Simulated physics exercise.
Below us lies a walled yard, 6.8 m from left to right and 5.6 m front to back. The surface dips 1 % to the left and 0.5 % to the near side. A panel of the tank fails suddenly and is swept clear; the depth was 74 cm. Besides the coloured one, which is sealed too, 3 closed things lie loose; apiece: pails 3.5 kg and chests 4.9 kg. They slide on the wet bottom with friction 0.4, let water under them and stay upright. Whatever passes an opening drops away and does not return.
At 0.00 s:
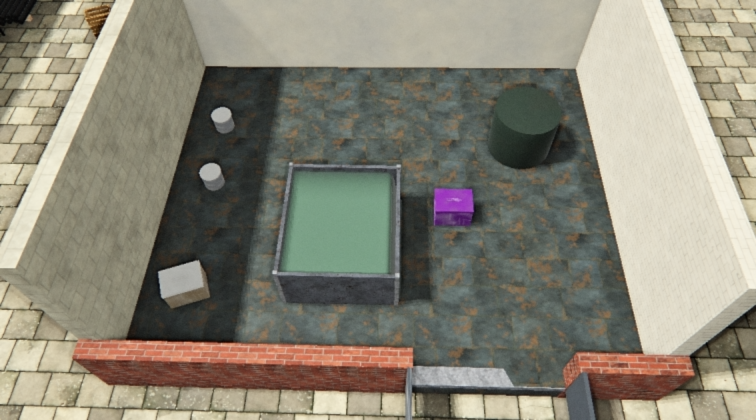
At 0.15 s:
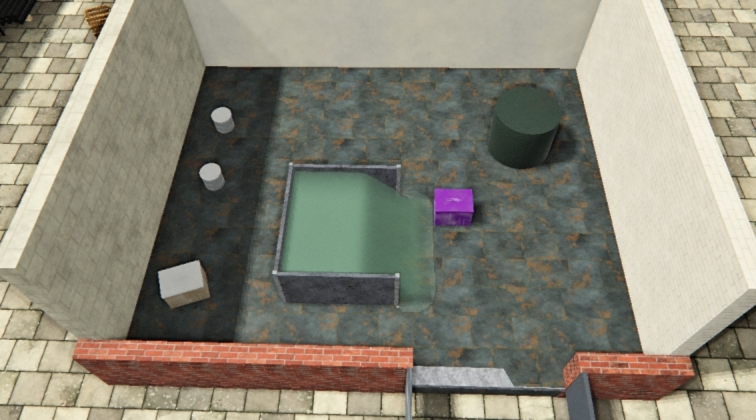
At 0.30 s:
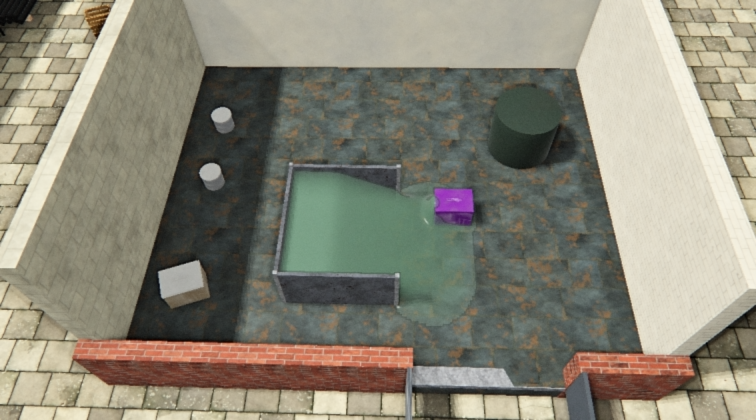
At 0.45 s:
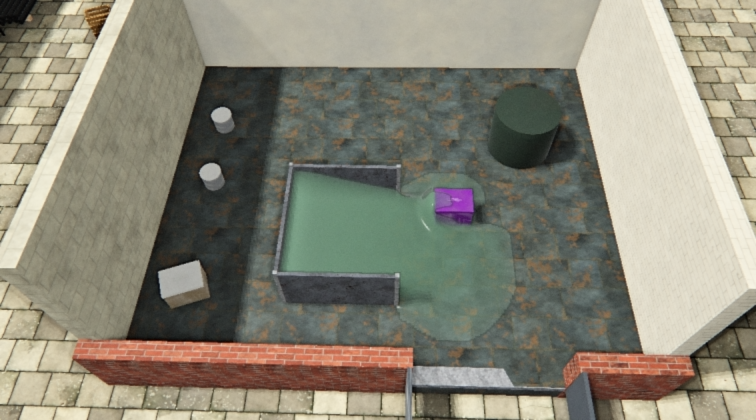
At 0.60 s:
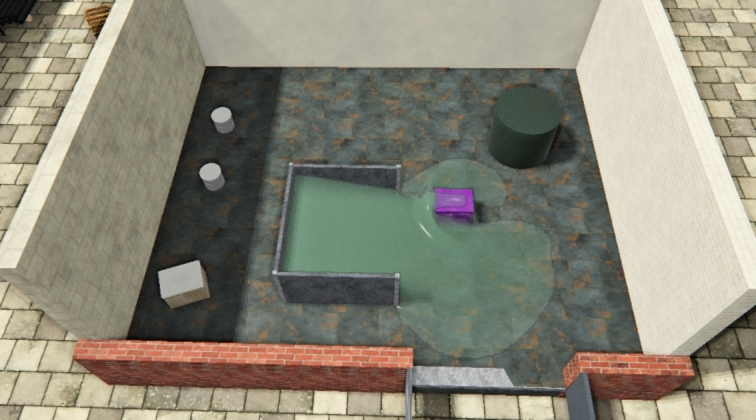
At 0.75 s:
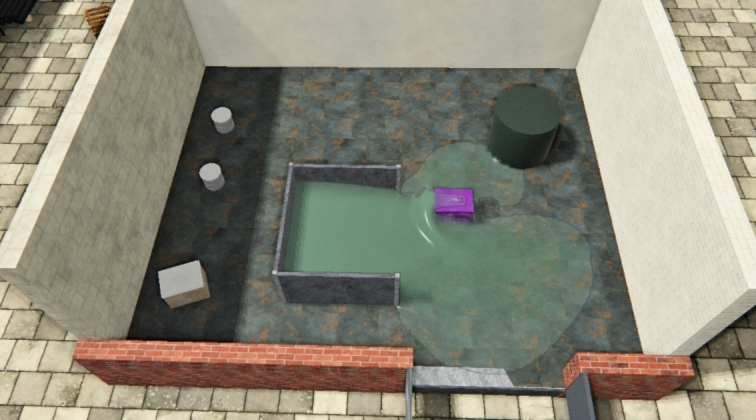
In this clip, the right side of a tank in a walled yard gives way and greenish water pours out, spreading across the floor around a purple chest and reaching the dark cylinder, while the chest stays in place.
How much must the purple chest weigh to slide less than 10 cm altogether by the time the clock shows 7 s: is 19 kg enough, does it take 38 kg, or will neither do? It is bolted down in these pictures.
Verdict: Neither load is enough.
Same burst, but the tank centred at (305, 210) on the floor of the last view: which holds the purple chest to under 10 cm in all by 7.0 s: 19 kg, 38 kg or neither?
Then neither weight holds it.
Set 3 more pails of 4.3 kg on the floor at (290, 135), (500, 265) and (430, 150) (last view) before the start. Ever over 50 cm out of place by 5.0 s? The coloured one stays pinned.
In turn: Short of it, past it, more.
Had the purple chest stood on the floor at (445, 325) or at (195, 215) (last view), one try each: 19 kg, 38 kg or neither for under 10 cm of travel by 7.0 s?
In turn: Neither is enough; either load holds.
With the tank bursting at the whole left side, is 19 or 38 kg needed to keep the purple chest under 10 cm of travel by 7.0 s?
Then the smaller load will do.
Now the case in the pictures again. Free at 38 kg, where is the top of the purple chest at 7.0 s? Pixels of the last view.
Near (575, 127).
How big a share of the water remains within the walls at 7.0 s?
About 76 per cent.
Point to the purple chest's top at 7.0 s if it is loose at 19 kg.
Near (495, 86).
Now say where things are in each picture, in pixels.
In the first frame, the purple chest at (454, 200) rests on the ground; water covers 2.5 m2; 0 of 4 have shifted.
In the second frame, the purple chest at (454, 200) rests on the ground; 3.5 m2 under water; 0 of 4 have shifted.
In the third frame, the purple chest at (454, 200) rests on the ground; water covers 4.7 m2; 0 of 4 have shifted.
In the fourth frame, the purple chest at (454, 200), on the bottom; water covers 6.2 m2; 0 of 4 have shifted.
In the fifth frame, the purple chest at (454, 200) rests on the ground; water covers 7.9 m2; 0 of 4 have shifted.
In the sixth frame, the purple chest at (454, 200), on the bottom; water covers 10.0 m2; 0 of 4 have shifted.
After 1.4 s the purple chest would be 215 cm from its start with 19 kg and 146 cm from its start with 38 kg; 8 cm of water round it then.
After 3.1 s the purple chest would be 278 cm from its start with 19 kg and 220 cm from its start with 38 kg; 15 cm of water round it then.
After 4.9 s the purple chest would be 255 cm from its start with 19 kg and 246 cm from its start with 38 kg; 6 cm of water round it then.
After 7.0 s the purple chest would be 249 cm from its start with 19 kg and 246 cm from its start with 38 kg; 4 cm of water round it then.
